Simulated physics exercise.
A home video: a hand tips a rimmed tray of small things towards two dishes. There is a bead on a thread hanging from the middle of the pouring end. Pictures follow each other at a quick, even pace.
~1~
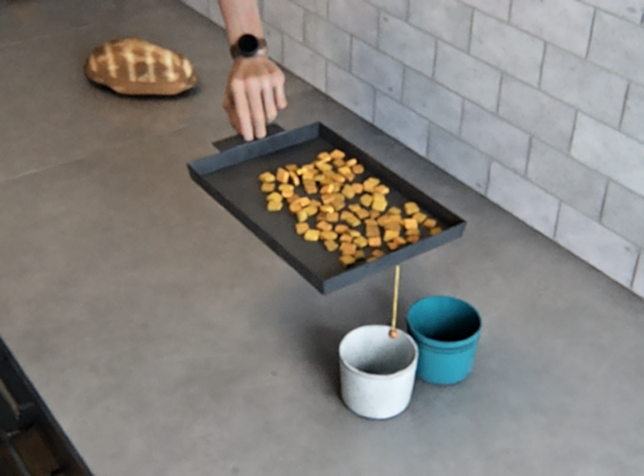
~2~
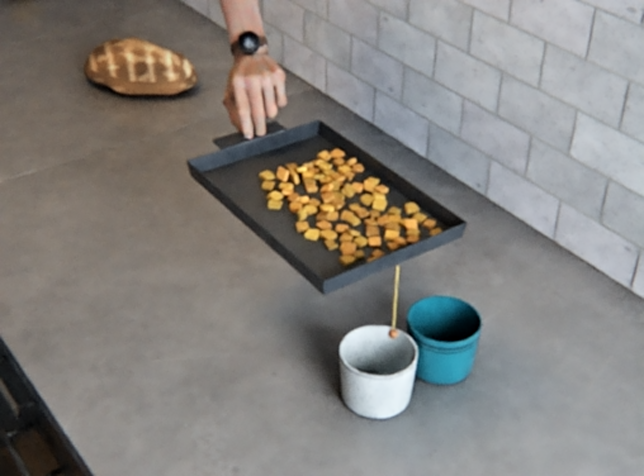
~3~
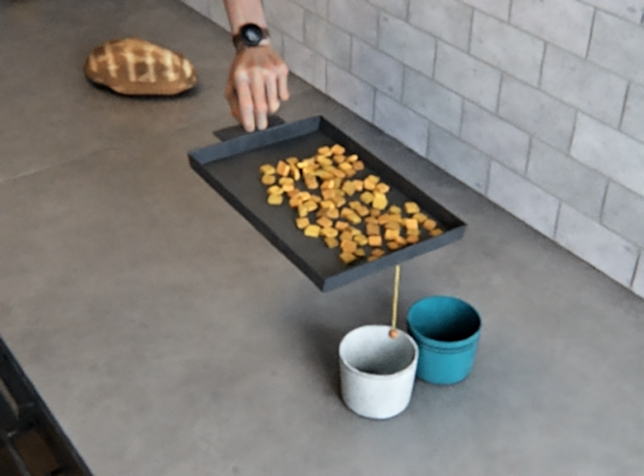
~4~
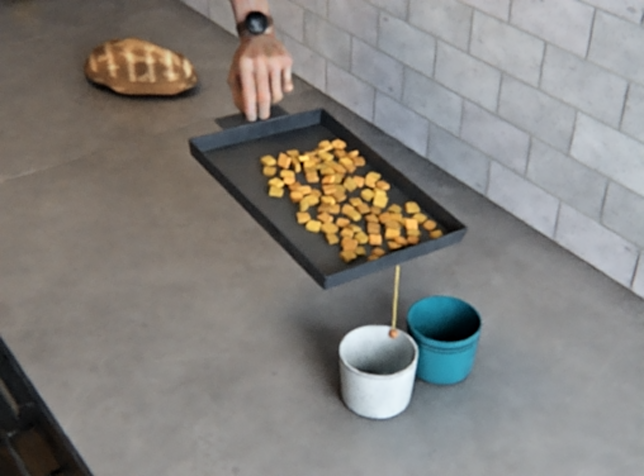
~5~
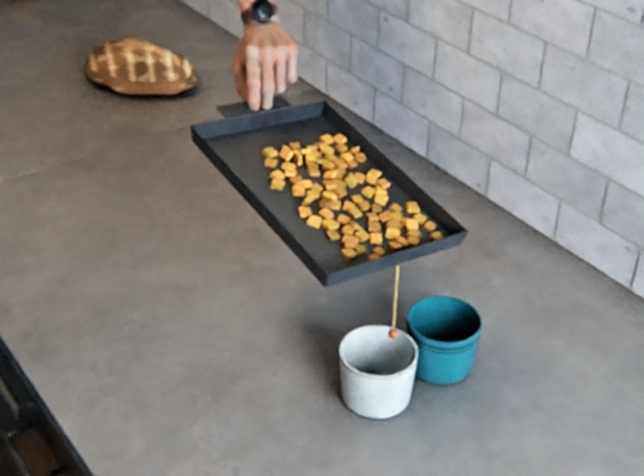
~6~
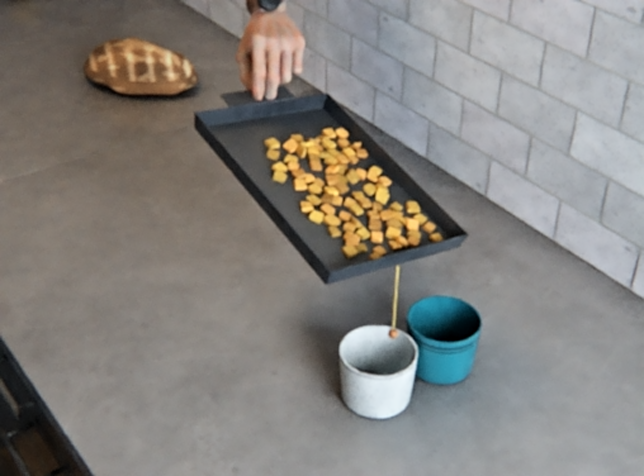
On a grey counter by a pale brick wall, a hand wearing a dark watch slowly raised the near-wall end of a black tray of small golden squares, tilting it above white and teal dishes.
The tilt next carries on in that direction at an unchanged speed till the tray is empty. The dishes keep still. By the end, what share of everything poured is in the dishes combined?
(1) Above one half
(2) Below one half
Option 1: Above one half.
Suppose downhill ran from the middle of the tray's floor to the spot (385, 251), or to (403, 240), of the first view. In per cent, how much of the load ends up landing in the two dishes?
Respectively 20 % and 60 %.
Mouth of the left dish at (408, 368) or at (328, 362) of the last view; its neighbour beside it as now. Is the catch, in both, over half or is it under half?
Result, first setup: The minor share; second setup: The minor share.
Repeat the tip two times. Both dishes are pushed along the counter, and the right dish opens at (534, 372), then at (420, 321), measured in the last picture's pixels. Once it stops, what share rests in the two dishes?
Roughly 0 % and 80 %.
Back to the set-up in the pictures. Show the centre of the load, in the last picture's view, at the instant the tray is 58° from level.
I'd put it at about (409, 203).
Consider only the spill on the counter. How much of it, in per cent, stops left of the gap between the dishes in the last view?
Estimate: About 20 in every hundred.
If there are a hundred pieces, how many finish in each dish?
The left dish ends up with around 0 percent of the load, the right dish with around 90 percent.
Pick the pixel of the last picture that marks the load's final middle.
Around (441, 353), give or take.
Just after the last frame, tray tipped steeply; every one on the tray.
A moment on, tray tipped right over; the larger part on the tray; about a tenth in the right dish; just a few outside both.
Further on, tray tipped past a quarter turn; the larger part in the right dish; about a tenth outside both.
When it is over, tray tipped past a quarter turn; not one in the left dish; the larger part in the right dish; about a tenth outside both.
